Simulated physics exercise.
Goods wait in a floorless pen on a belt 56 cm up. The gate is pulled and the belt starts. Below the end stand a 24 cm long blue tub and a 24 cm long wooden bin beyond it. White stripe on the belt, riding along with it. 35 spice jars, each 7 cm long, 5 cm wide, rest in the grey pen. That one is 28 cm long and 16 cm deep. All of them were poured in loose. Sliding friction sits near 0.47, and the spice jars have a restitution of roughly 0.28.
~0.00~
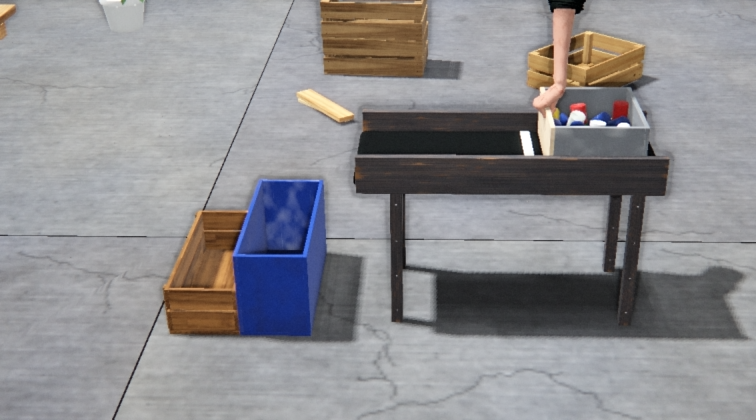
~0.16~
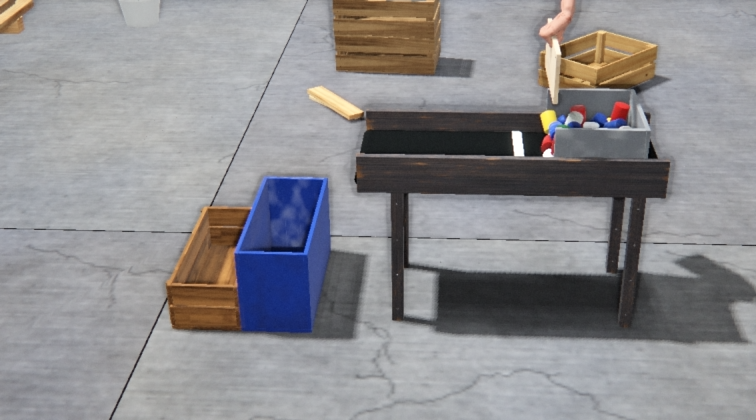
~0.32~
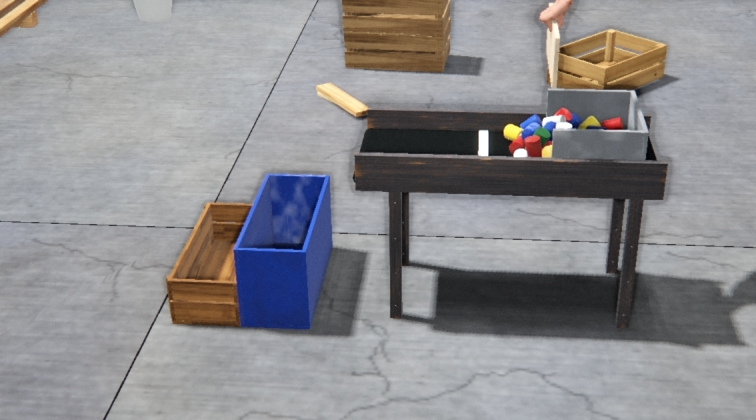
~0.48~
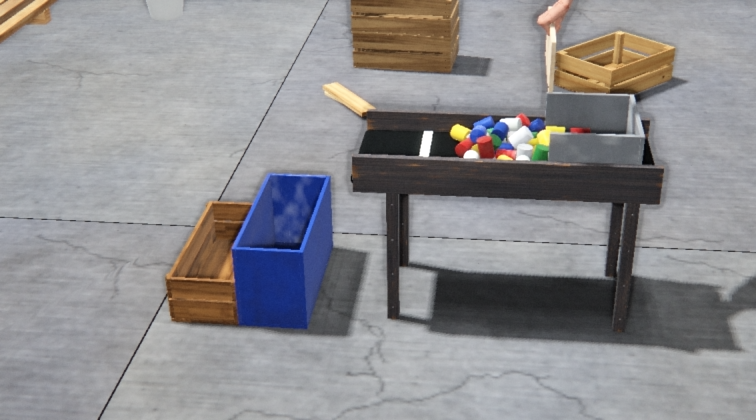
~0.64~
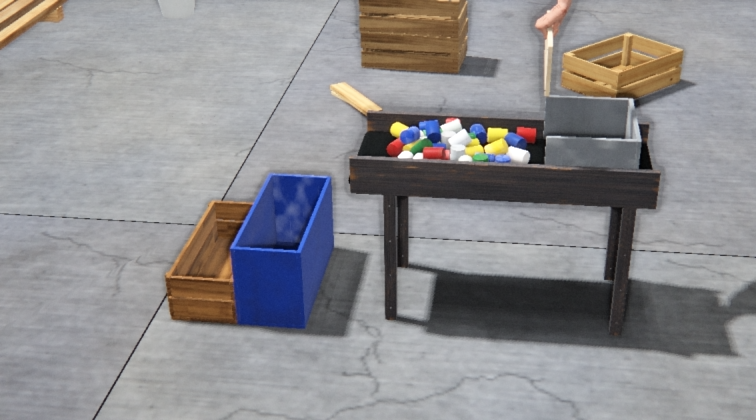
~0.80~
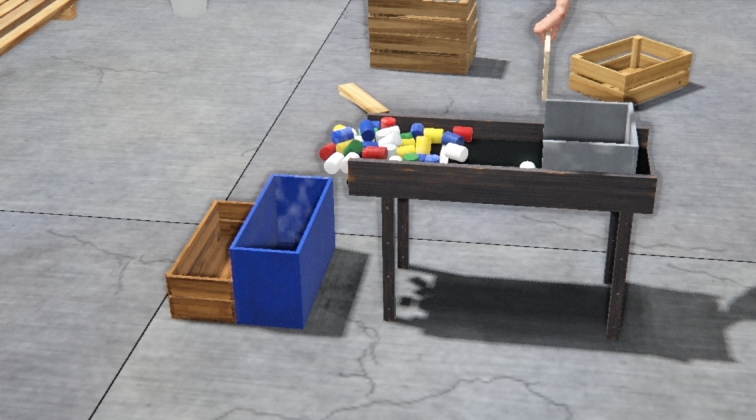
Colourful little jars pour out of a grey, bottomless pen on a dark wooden belt table, seen from slightly above on a cracked grey concrete floor. A blue tub and a brown wooden bin stand at lower left, with wooden crates behind. A hand lifts the pen's pale gate, then the belt carries the white stripe and jars left to its end, as the camera shifts slightly.
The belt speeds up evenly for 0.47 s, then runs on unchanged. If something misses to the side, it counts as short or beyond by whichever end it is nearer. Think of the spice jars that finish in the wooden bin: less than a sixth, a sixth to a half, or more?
I'd reckon not one sixth of the load finishes in the wooden bin.
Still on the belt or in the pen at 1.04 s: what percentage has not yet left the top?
Estimate: Some 10 %.
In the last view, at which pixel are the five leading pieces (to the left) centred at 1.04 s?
They're centred near (259, 218).
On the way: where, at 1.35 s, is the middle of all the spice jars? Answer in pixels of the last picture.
Near pixel (287, 268).
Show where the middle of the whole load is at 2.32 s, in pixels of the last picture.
Estimated centre in the last picture: (287, 274).
After 1.04 s, 8 in the blue tub, 3 on the belt and 24 in the air.
After 1.35 s, 32 in the blue tub, 1 in the wooden bin, 1 on the belt and 1 on the ground beyond the wooden bin.
After 1.77 s, 32 in the blue tub, 1 in the wooden bin, 1 on the ground beyond the wooden bin and 1 in the air.
When it is over (at 2.32 s), 33 in the blue tub, 1 in the wooden bin and 1 on the ground beyond the wooden bin. Asked share, 1 of 35, 3 per cent.
